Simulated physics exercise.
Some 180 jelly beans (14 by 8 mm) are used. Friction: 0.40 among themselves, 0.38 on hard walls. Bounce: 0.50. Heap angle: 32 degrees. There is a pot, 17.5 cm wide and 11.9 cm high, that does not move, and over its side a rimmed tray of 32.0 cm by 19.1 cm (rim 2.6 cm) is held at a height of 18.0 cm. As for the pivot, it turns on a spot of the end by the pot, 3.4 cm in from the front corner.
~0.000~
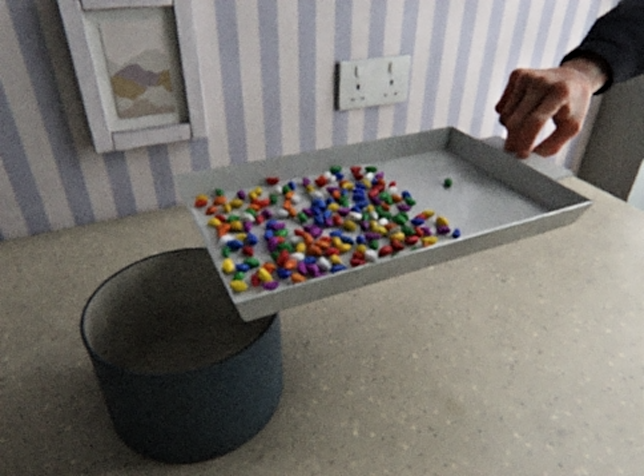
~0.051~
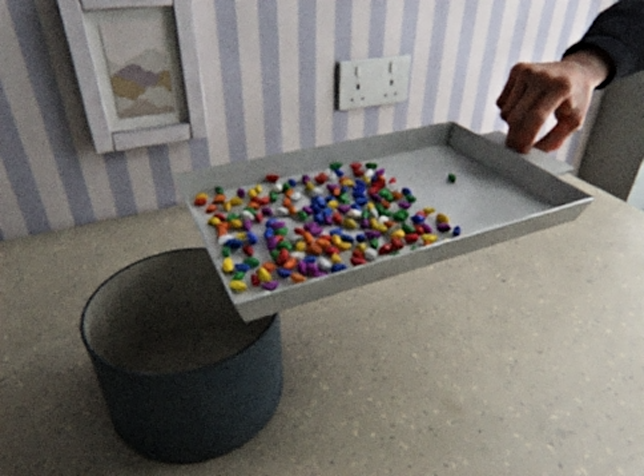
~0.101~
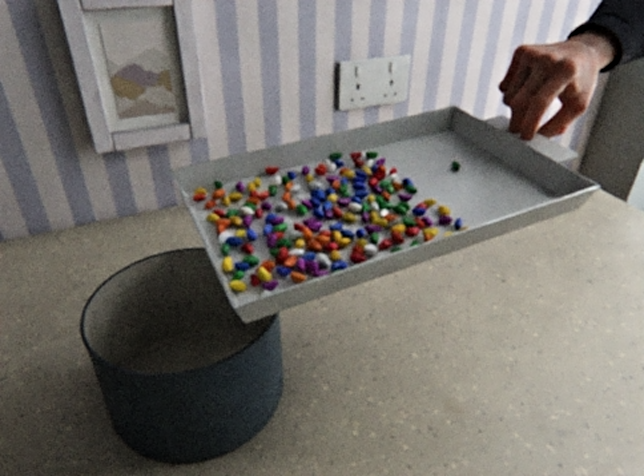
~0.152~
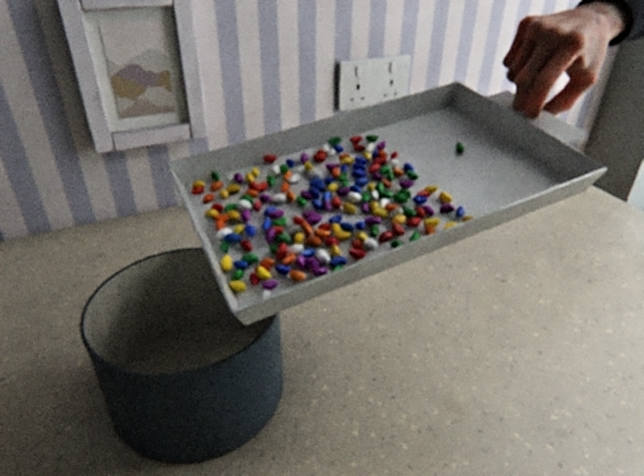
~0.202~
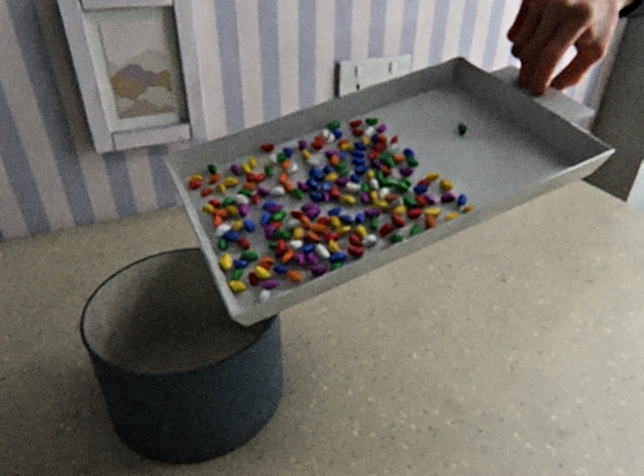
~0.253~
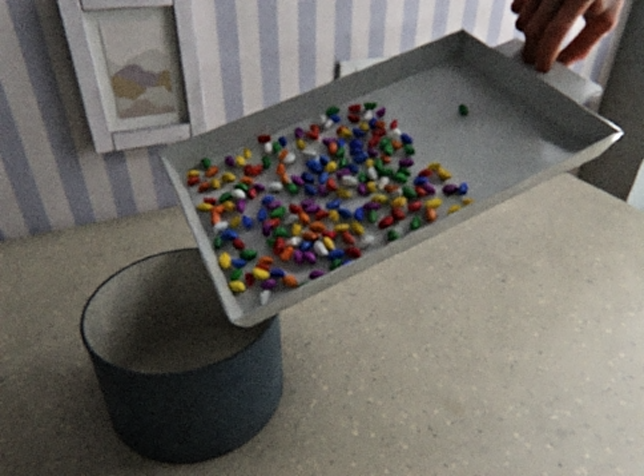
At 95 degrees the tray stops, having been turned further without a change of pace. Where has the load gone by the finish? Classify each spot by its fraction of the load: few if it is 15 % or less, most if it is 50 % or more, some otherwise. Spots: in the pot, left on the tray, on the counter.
Pot: Few. Tray: Few. Counter: Most.
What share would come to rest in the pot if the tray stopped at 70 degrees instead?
I'd put it at close to 0 per cent.
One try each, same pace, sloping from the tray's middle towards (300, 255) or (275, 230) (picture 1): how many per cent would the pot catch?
The share comes to about 30 in a hundred, then about 85 in a hundred.
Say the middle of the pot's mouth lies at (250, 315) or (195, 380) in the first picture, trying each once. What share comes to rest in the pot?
Close to 5 in a hundred, then close to 100 in a hundred.
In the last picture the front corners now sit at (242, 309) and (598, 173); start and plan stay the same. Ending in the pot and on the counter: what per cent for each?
Final per cent - pot 0, counter 100.
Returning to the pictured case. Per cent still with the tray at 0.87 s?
Around 70 percent of it.
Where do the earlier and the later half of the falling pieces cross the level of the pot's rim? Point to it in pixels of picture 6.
Roughly (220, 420) to start, and after that (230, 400).
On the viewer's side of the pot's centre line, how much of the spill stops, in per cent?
About 100 per cent.
After 0.63 s, tilt 56 degrees; the tray holds 100 %, the pot 0 %.
After 0.87 s, tilt 80 degrees; the tray holds 70 %, the pot 0 %.
After 1.23 s, tilt 95 degrees; the tray holds 5 %, the pot 0 %.
In the end, at 2.3 s, pot 0 %, tray 0 %, counter 100 %.
